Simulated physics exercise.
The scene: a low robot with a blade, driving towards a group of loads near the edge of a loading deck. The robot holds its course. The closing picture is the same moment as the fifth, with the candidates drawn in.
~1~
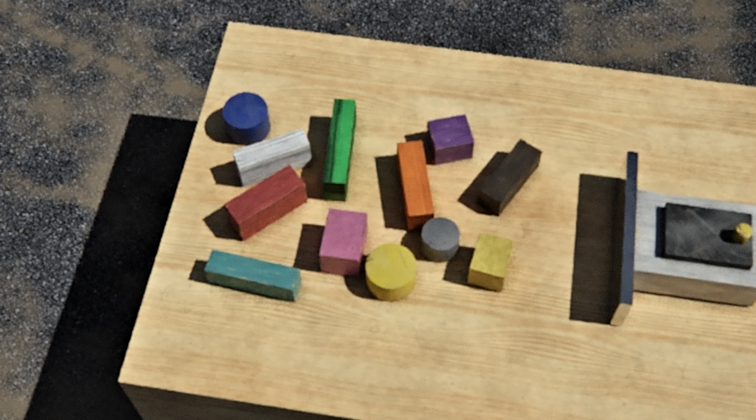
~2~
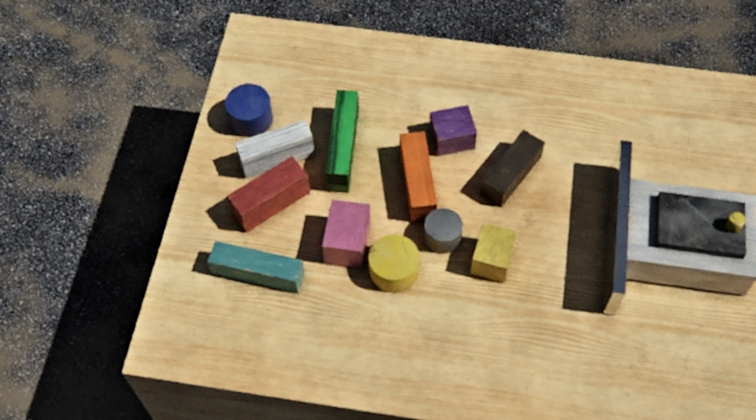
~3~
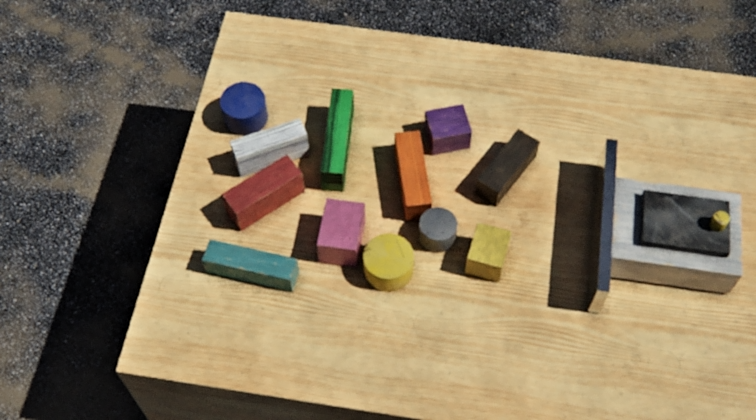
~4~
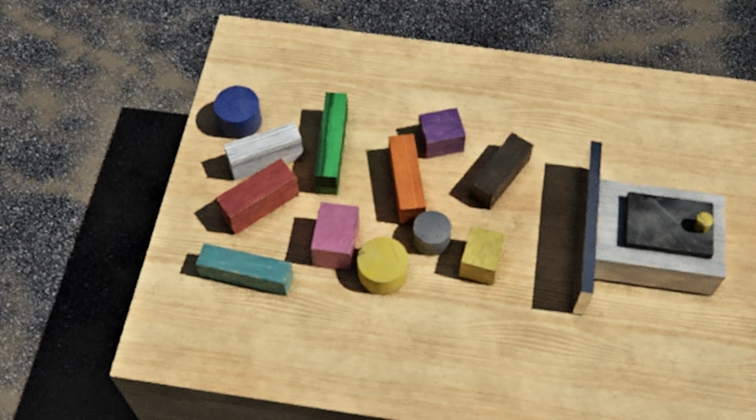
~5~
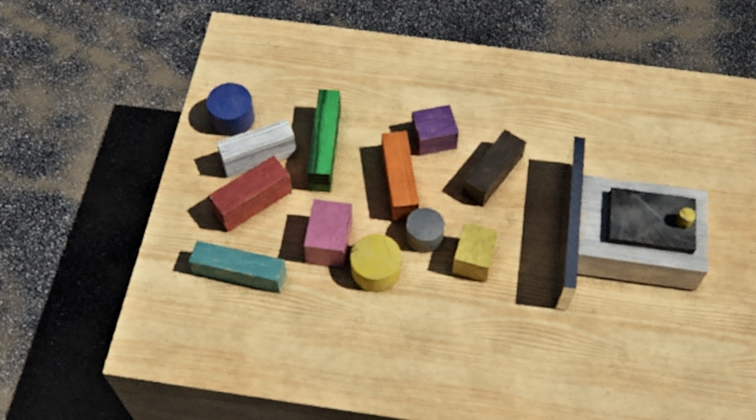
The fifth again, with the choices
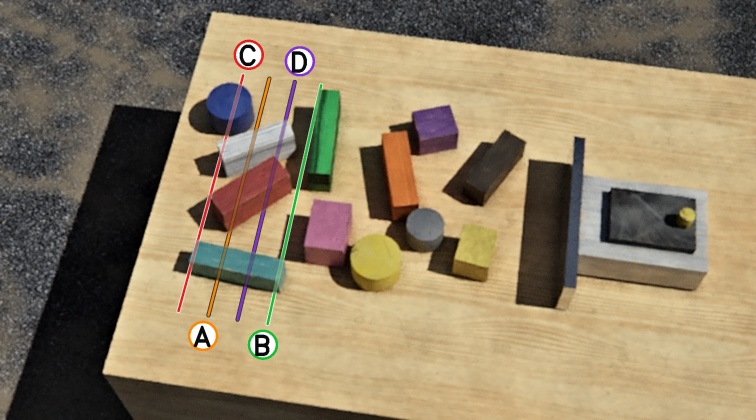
Low robot with a dark blade creeping left across a wooden deck towards a group of colourful blocks and cylinders sitting still.
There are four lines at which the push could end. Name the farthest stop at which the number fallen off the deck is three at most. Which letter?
Stop at A.
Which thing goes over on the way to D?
The blue canister.
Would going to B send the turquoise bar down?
No.
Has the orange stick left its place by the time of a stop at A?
Yes.
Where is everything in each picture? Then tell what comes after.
In the first frame, red bar (266, 203); pink crate (344, 243); purple crate (450, 140).
In the second frame, robot (695, 223); black bar (513, 168).
In the third frame, robot (678, 222); turquoise bar (251, 266).
In the fourth frame, robot (662, 223); yellow crate (482, 256).
In the fifth frame, robot (645, 219); grey canister (425, 230); green stick (325, 140); orange stick (400, 176).
On the marked copy, A at (241, 189); B at (296, 197); C at (213, 185); D at (268, 193).
Taking A. A third of the way, robot (523, 202); purple crate (411, 122); black bar (440, 158).
Two thirds of the way, robot (402, 186); white stick (221, 151); red bar (228, 199).
When it is over, robot (308, 173); white stick over the edge; red bar over the edge; three fallen.
As for the rest, B is within the limit but short; C drops five; D is within the limit but short.
